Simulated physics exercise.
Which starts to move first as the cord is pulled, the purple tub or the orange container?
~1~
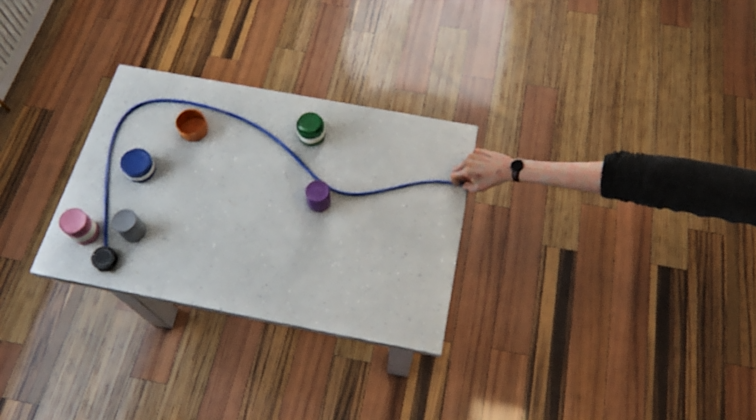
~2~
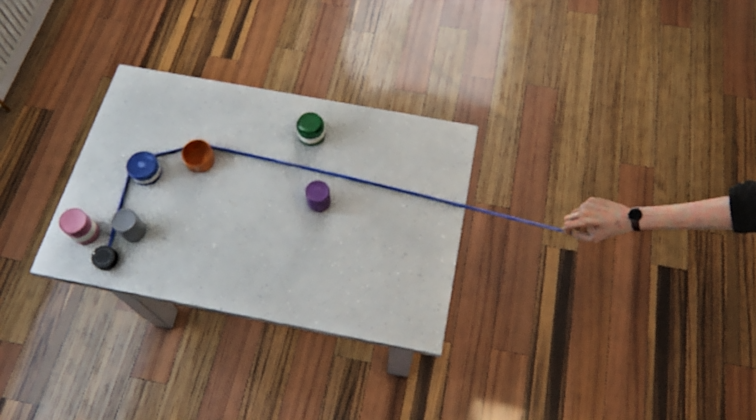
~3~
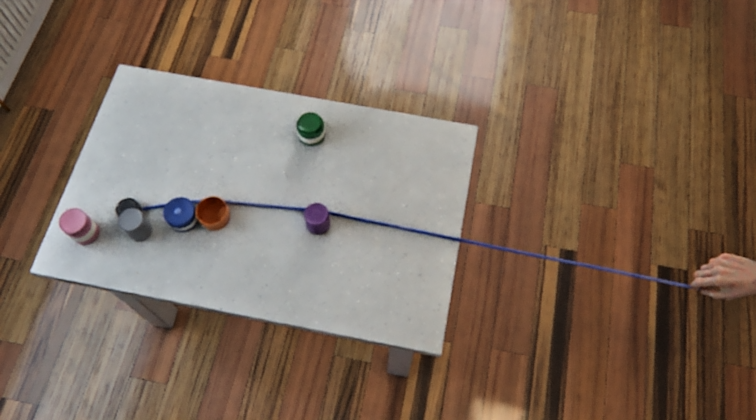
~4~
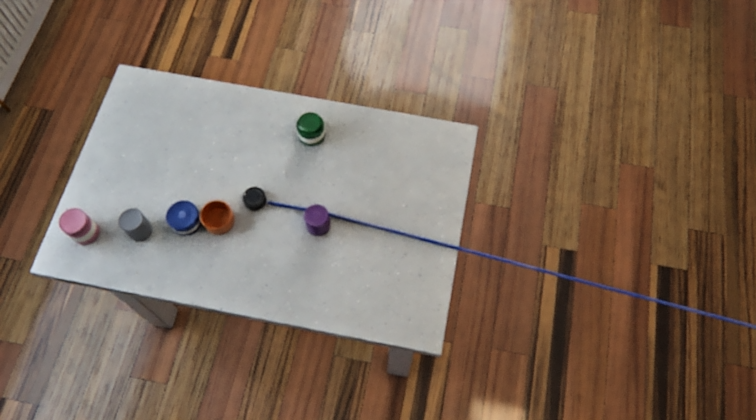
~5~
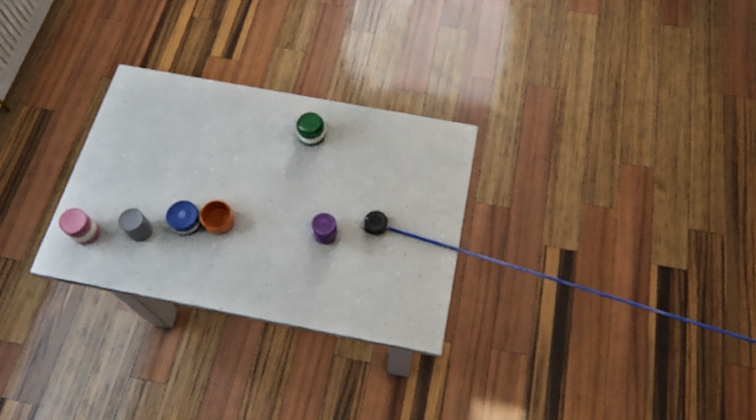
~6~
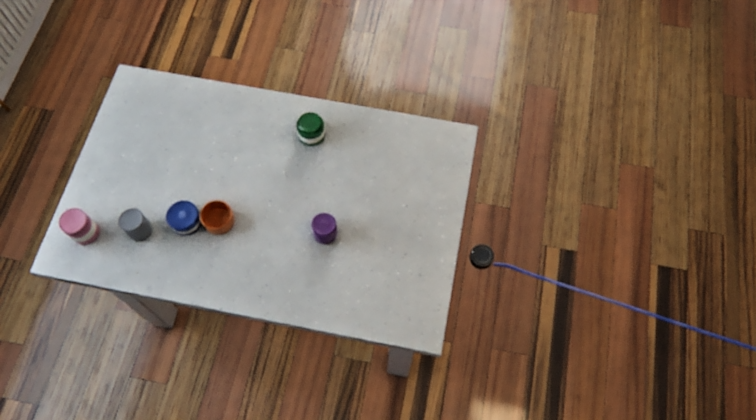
The orange container starts to move first, shifting while the purple tub is still in its place. The purple tub only moves afterwards, as the cord is pulled further.
